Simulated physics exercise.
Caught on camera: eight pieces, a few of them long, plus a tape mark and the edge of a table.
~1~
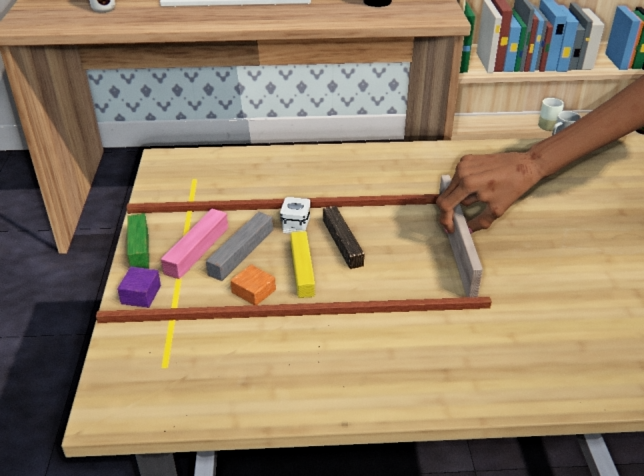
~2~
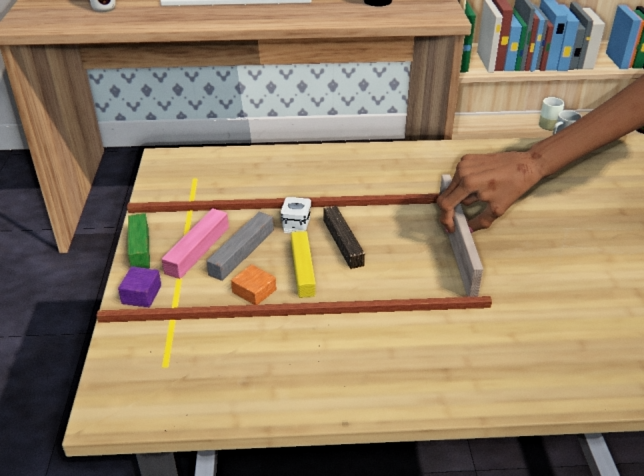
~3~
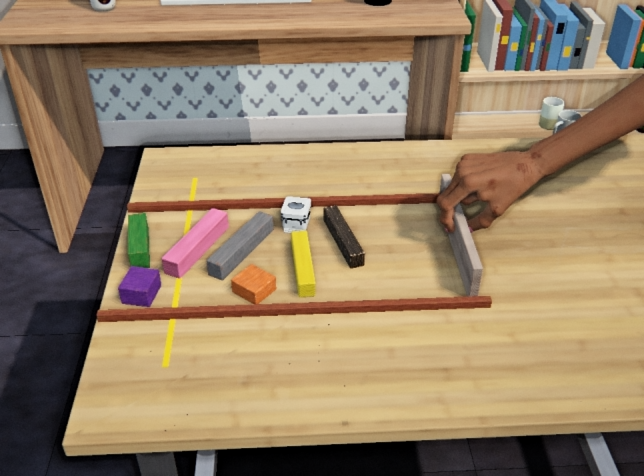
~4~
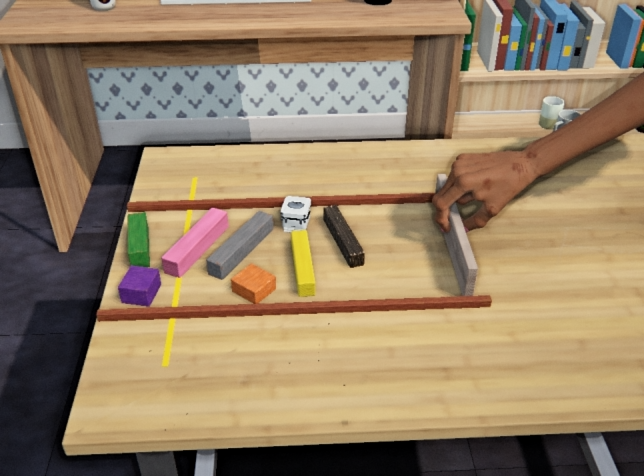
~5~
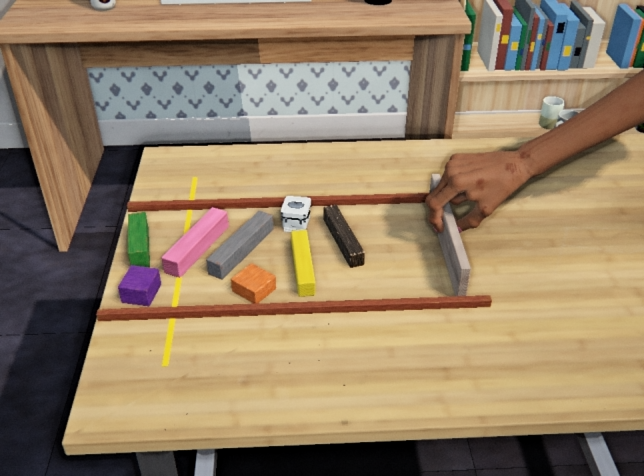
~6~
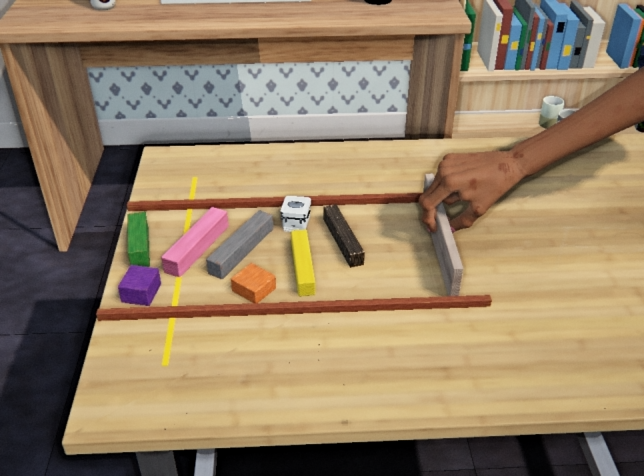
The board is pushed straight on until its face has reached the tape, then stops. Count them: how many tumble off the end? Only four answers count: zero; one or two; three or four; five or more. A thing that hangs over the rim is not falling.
Odds are the fallen group will hold just one or two.
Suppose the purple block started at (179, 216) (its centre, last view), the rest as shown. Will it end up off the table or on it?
It simply slips off.
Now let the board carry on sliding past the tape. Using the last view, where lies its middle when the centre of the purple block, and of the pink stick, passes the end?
Its middle is about (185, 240) and about (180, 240).
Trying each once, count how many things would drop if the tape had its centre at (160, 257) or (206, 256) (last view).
Respectively 3 and 0.
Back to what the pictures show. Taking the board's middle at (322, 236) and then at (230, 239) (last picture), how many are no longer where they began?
The counts are 3 and 6.
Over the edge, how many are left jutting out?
Count: 2.
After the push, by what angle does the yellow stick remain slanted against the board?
Misalignment: Close to 10°.
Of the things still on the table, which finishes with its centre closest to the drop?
Looking at the middles, it's the purple block.
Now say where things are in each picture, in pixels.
In the first picture, green bar (138, 242); purple block (140, 287); pink stick (196, 243); board (458, 234); tape (182, 259).
In the second picture, purple block (140, 287); board (459, 233).
In the third picture, pink stick (197, 242); orange block (254, 284).
In the fourth picture, green bar (139, 240); black bar (343, 235).
In the fifth picture, purple block (140, 285); white case (296, 214).
In the sixth picture, green bar (138, 239); purple block (140, 285); pink stick (197, 241); board (440, 232); tape (182, 256).
A little later, none off yet; green bar at rest near (138, 239); purple block at rest near (140, 285); pink stick at rest near (197, 241).
Next, none off yet; green bar at rest near (138, 239); purple block at rest near (140, 285); pink stick shifted a little near (184, 240).
When it is over, the number that fall off is one or two; down, green bar.
